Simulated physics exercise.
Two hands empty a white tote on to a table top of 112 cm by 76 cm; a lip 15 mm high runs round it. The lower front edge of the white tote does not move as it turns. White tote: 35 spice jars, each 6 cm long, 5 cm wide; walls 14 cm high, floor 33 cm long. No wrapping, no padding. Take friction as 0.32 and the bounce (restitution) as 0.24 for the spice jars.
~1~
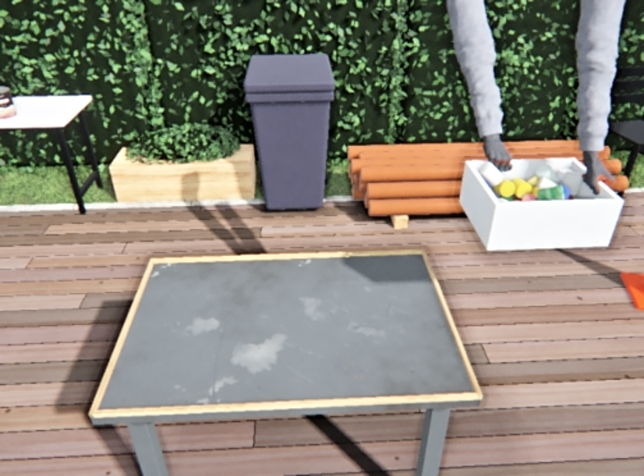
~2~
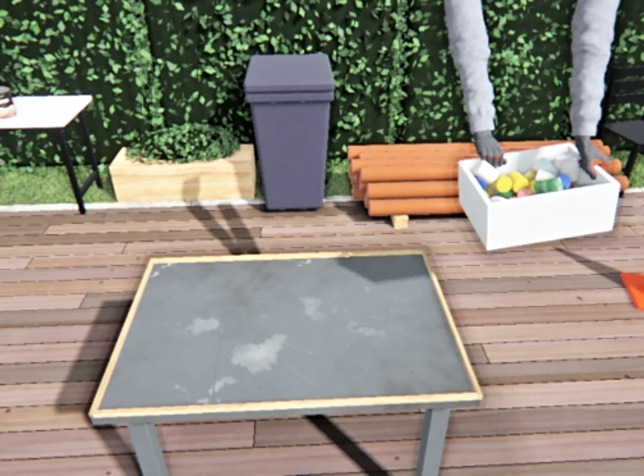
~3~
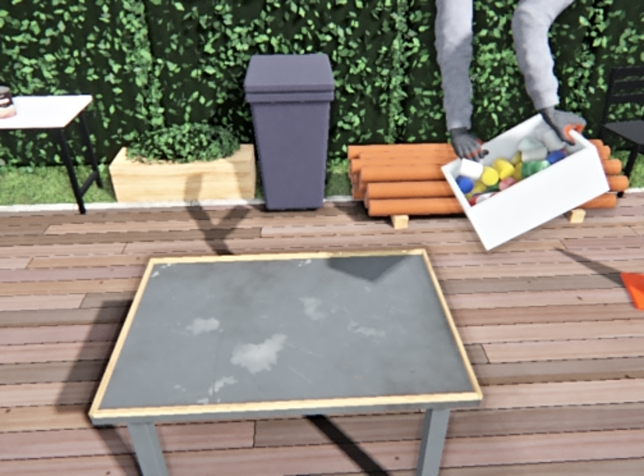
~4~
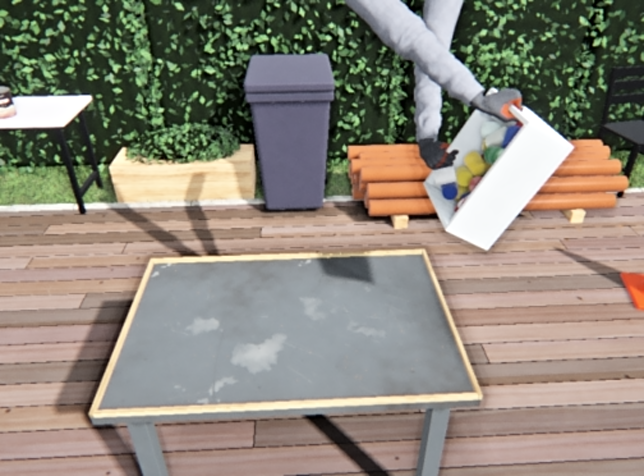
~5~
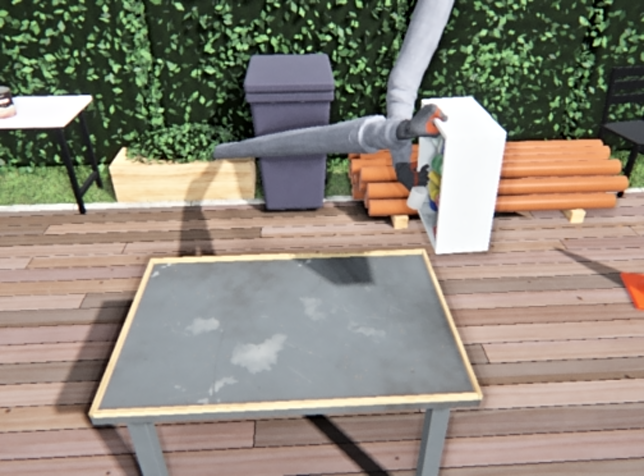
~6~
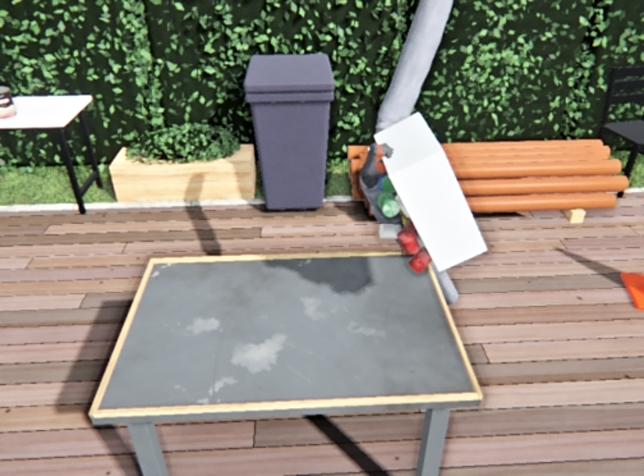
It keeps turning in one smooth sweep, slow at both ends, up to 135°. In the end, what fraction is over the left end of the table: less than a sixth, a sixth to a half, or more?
Expect less than a sixth of the load over the left end of the table.
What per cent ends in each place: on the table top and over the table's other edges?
About 90 and 0 per cent.
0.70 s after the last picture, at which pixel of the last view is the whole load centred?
Near (234, 318).
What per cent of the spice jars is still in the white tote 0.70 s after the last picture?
About 0 per cent.
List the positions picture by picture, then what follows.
In the first frame (we follow the rim corner now nearest the camera), white tote at (500, 204); tilt 0°; nothing out yet.
In the second frame, white tote at (492, 204); tilt 9°.
In the third frame, white tote at (471, 209); tilt 31°.
In the fourth frame, white tote at (448, 225); tilt 61°.
In the fifth frame, white tote at (436, 248); tilt 92°.
In the sixth frame, white tote at (437, 267); tilt 118°; 6 out, the lowest jar at (391, 231).
Then, 0.31 s after the last picture, tilt 135°; 32 on the table top and 3 in the air.
Then, 0.70 s after the last picture, tilt 135°; 34 on the table top and 1 over the left end of the table.
Then, 1.24 s after the last picture, tilt 135°; 32 on the table top and 3 over the left end of the table.
When it is over (1.94 s after the last picture), 32 on the table top and 3 over the left end of the table. Asked share, 3 of 35, 9 per cent.
